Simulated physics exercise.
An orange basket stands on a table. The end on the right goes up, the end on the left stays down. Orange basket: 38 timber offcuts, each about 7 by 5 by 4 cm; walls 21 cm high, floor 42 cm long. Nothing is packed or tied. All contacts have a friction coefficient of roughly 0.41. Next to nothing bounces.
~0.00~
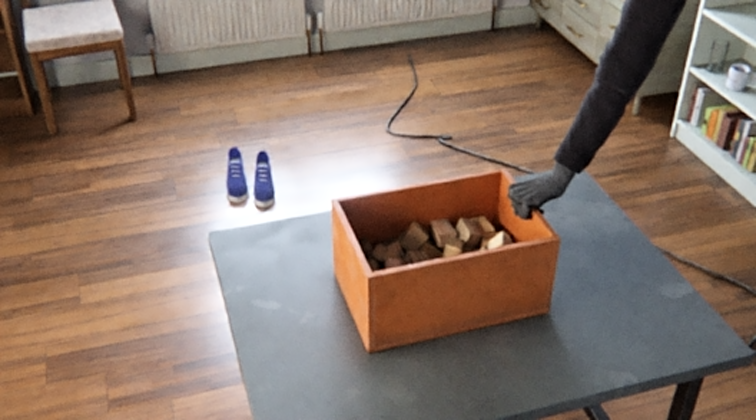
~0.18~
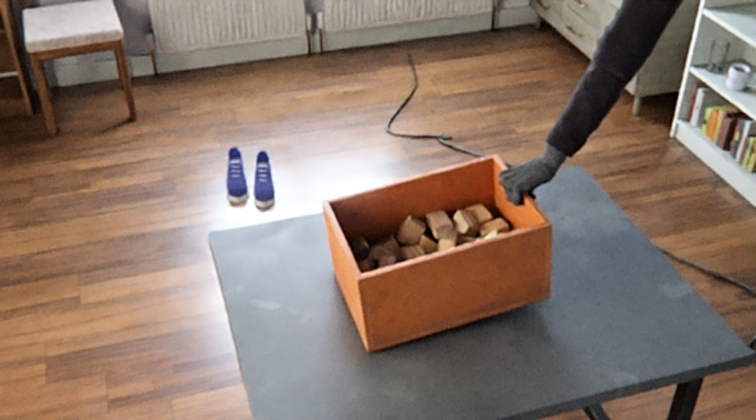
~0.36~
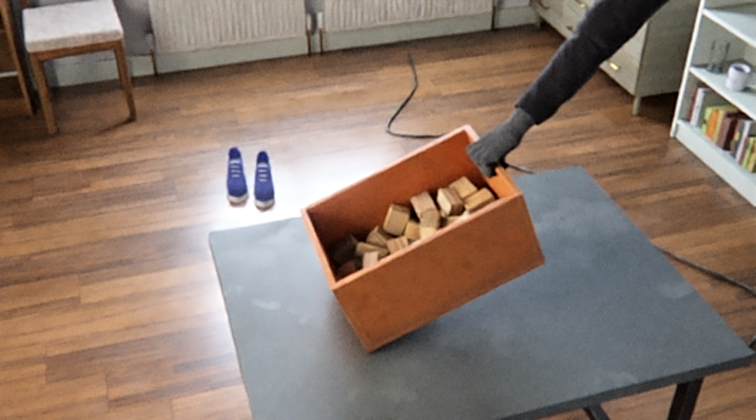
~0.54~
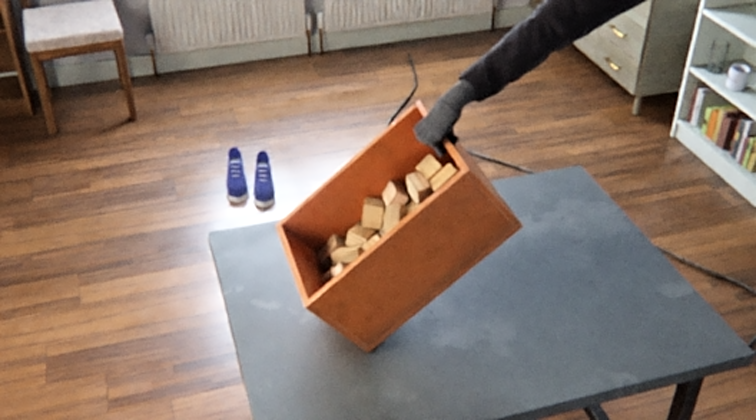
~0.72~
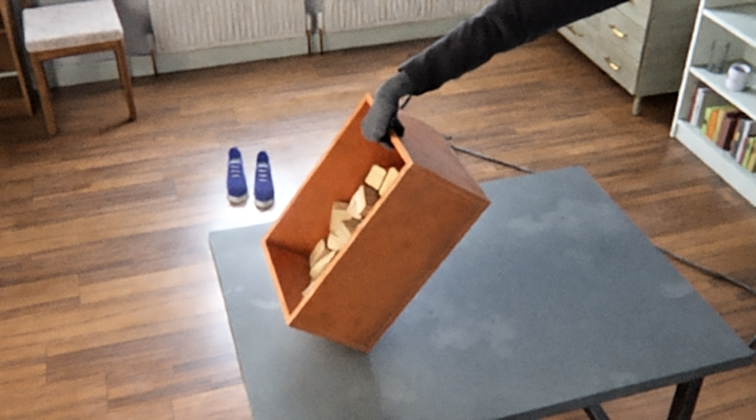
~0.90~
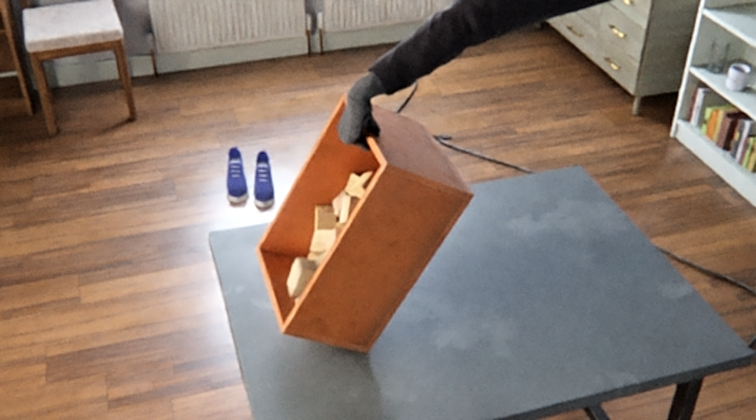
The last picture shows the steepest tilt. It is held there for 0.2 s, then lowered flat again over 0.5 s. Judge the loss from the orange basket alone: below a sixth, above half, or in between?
The orange basket loses less than a sixth of its timber offcuts.
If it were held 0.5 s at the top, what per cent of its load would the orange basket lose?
In that case orange basket 0 per cent.
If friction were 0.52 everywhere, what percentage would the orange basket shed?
Then orange basket 0 per cent.
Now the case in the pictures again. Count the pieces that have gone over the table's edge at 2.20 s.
Some 1 pieces.
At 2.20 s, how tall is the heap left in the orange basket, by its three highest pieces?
About 17 cm.
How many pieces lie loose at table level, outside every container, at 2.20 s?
About 0.
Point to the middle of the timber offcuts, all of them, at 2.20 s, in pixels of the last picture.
Near (401, 286).
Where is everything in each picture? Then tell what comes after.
In the first frame (we follow the rim corner now nearest the camera), orange basket at (373, 274); tilt 0°; nothing out yet.
The second frame shows orange basket at (362, 276); tilt 6°.
The third frame shows orange basket at (337, 285); tilt 21°.
The fourth frame shows orange basket at (309, 302); tilt 38°.
The fifth frame shows orange basket at (290, 319); tilt 53°.
The sixth frame shows orange basket at (284, 327); tilt 59°; nothing out yet.
After 1.11 s, tilt 59°; 1 of 38 out of the orange basket.
After 1.37 s, tilt 26°; 1 of 38 out of the orange basket.
After 1.73 s, tilt 0°; 1 of 38 out of the orange basket.
Final count (at 2.20 s), 1 of 38 out of the orange basket. Asked share, 1 of 38, 3 per cent.
